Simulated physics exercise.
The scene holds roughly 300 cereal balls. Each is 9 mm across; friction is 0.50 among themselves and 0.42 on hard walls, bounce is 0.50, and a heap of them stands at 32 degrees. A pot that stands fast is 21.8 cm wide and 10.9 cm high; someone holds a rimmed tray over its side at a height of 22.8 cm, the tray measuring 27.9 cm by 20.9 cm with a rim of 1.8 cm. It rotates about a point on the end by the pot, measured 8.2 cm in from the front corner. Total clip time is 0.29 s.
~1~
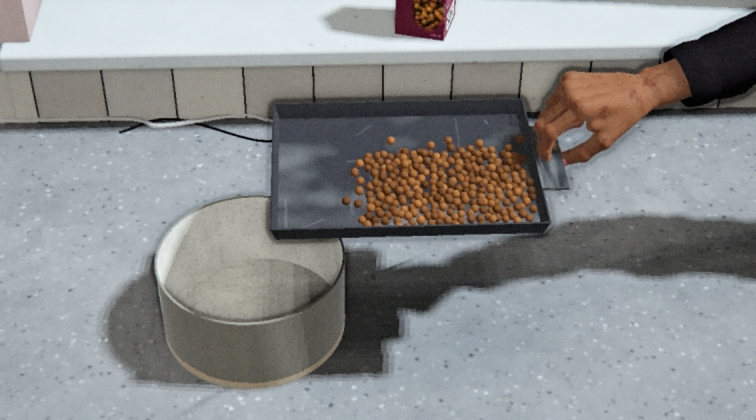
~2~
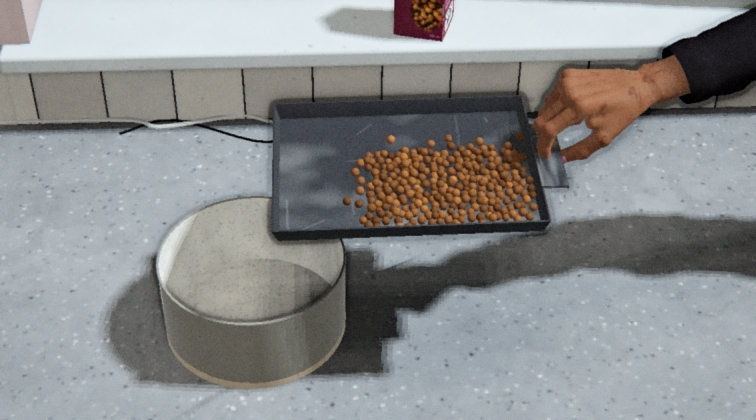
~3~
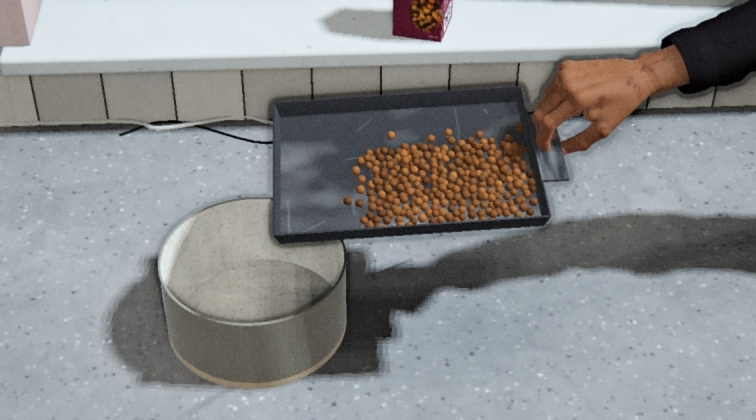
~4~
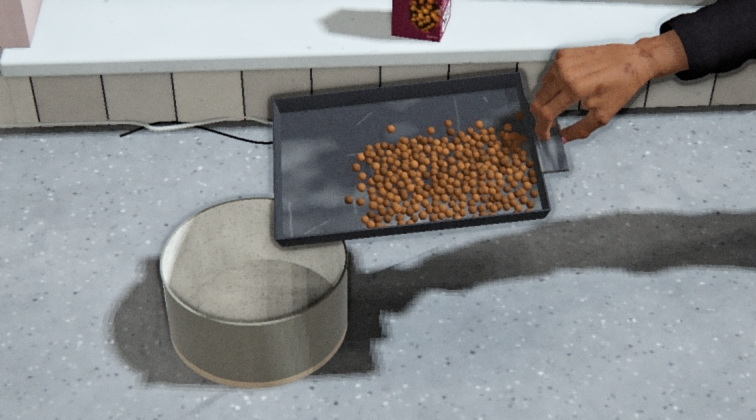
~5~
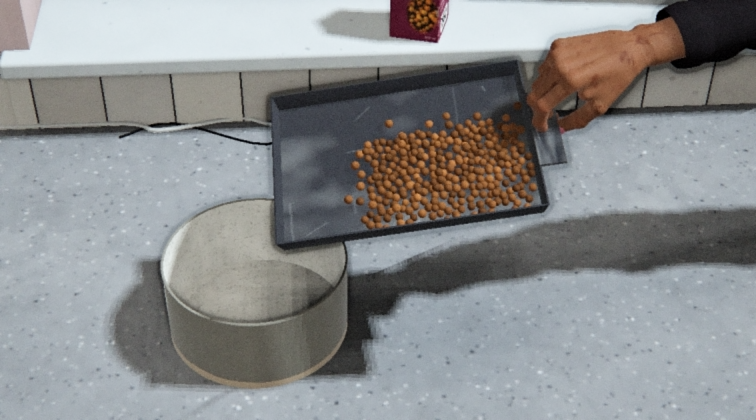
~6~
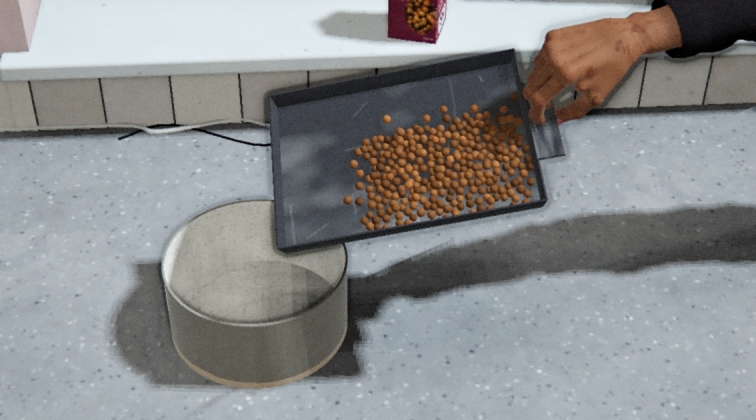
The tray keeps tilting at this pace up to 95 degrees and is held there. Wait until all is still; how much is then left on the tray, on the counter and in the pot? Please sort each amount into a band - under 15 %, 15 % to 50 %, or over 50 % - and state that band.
Tray: Under 15 %; counter: Over 50 %; pot: 15 % to 50 %.
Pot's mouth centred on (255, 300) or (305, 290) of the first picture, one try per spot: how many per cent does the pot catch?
Estimates: 95 % and 95 %, in that order.
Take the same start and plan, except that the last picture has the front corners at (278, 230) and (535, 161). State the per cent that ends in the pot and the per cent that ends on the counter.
Pot 90, counter 10.
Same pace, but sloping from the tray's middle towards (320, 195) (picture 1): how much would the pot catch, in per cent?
Estimate: Some 60 per cent.
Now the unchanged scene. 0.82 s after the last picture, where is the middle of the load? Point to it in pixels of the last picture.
Somewhere about (322, 243) in the last view.
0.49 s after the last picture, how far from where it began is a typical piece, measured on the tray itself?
It has moved some 8 cm from its start.
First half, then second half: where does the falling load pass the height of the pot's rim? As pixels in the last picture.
At about (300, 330), then at (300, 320).
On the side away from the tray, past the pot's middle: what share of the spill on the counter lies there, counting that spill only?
About 30 %.
Then, 0.49 s after the last picture, tilt 54 degrees; the tray holds 100 %, the pot 0 %.
Then, 0.82 s after the last picture, tilt 78 degrees; the tray holds 70 %, the pot 5 %.
Then, 1.25 s after the last picture, tilt 95 degrees; the tray holds 0 %, the pot 30 %.
In the end, tray 0 %, counter 70 %, pot 30 %.
